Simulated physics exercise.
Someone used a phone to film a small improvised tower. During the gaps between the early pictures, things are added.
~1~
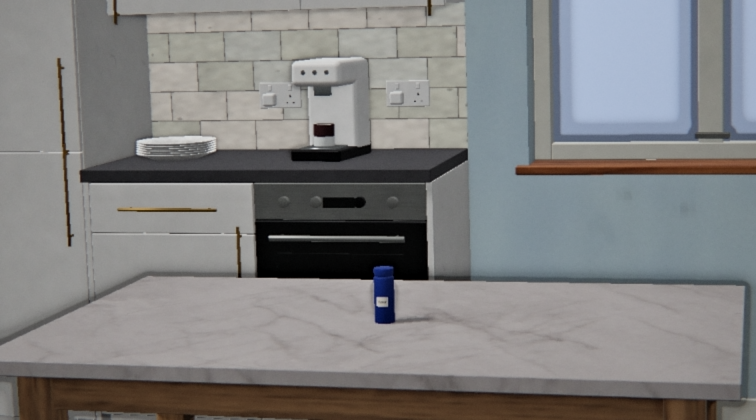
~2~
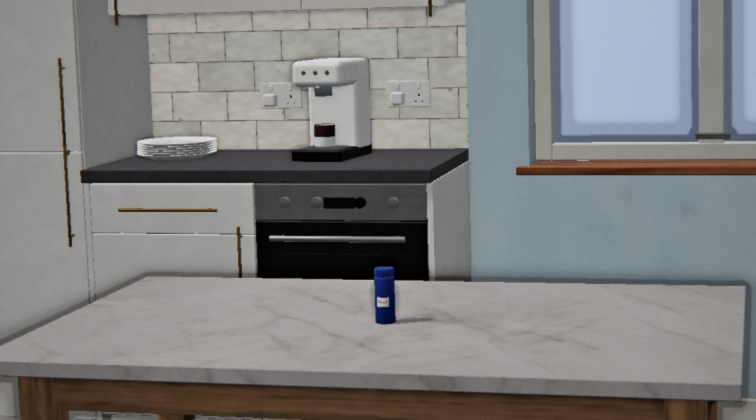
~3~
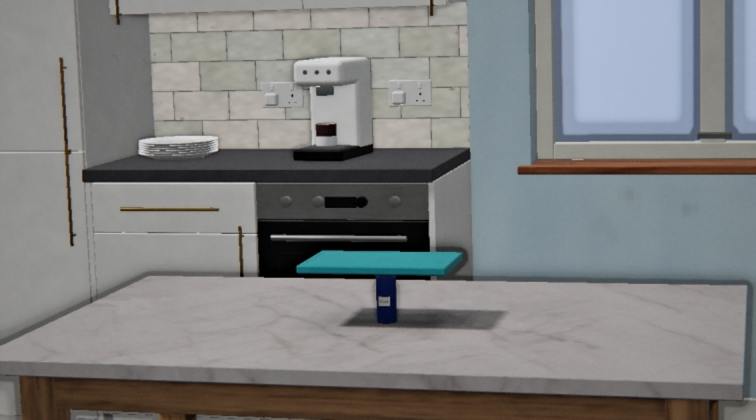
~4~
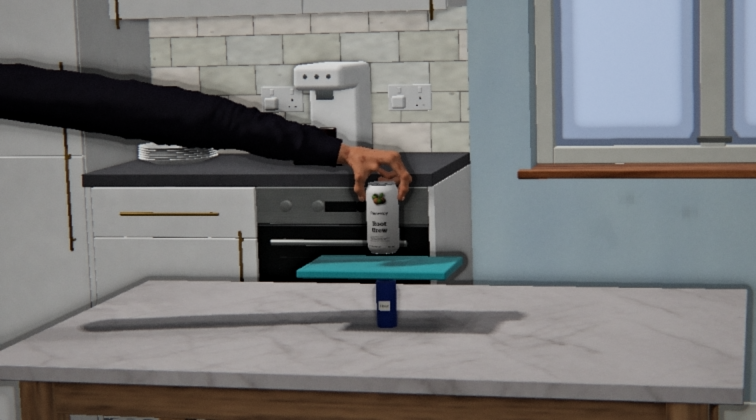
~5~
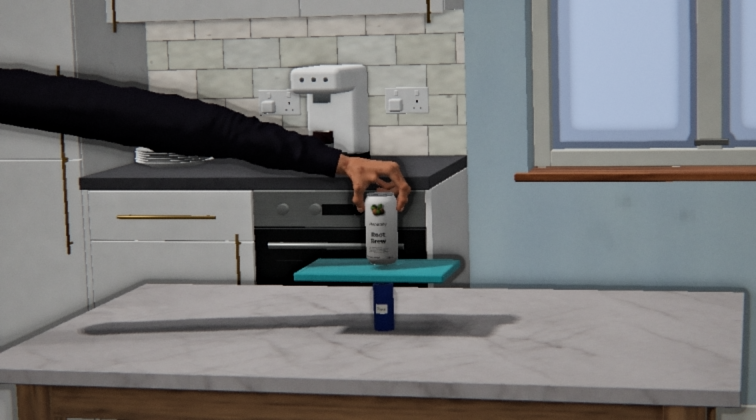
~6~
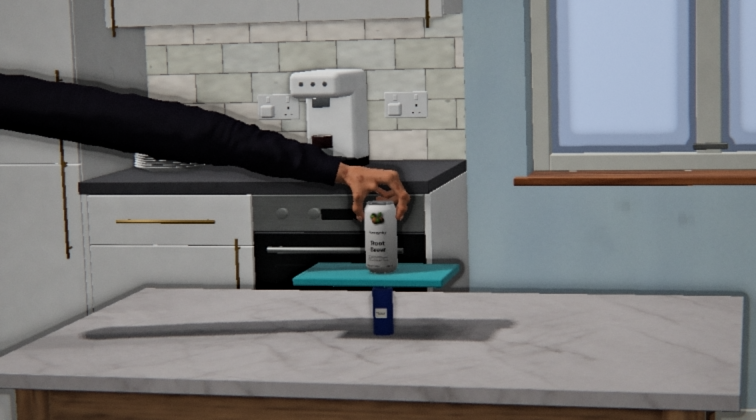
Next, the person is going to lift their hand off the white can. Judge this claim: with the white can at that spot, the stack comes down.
The claim is wrong.
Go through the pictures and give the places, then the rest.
The last thing is not in view yet, in the first picture.
The last thing is not in view yet, in the second picture.
The last thing is not in view yet; turquoise lid (381, 263), in the third picture.
On its way; white can (383, 218); turquoise lid (381, 267), in the fourth picture.
On its way; white can (382, 228); turquoise lid (378, 270), in the fifth picture.
Set down, still held; white can (381, 237); turquoise lid (377, 275), in the sixth picture.
Then, 0.20 s later than the last frame, all is still.
Then, 0.60 s later than the last frame, white can resting near (381, 238).
When it is over, all 3 as before. End places, in pixels of the last picture, white can near (381, 238). The stack holds.
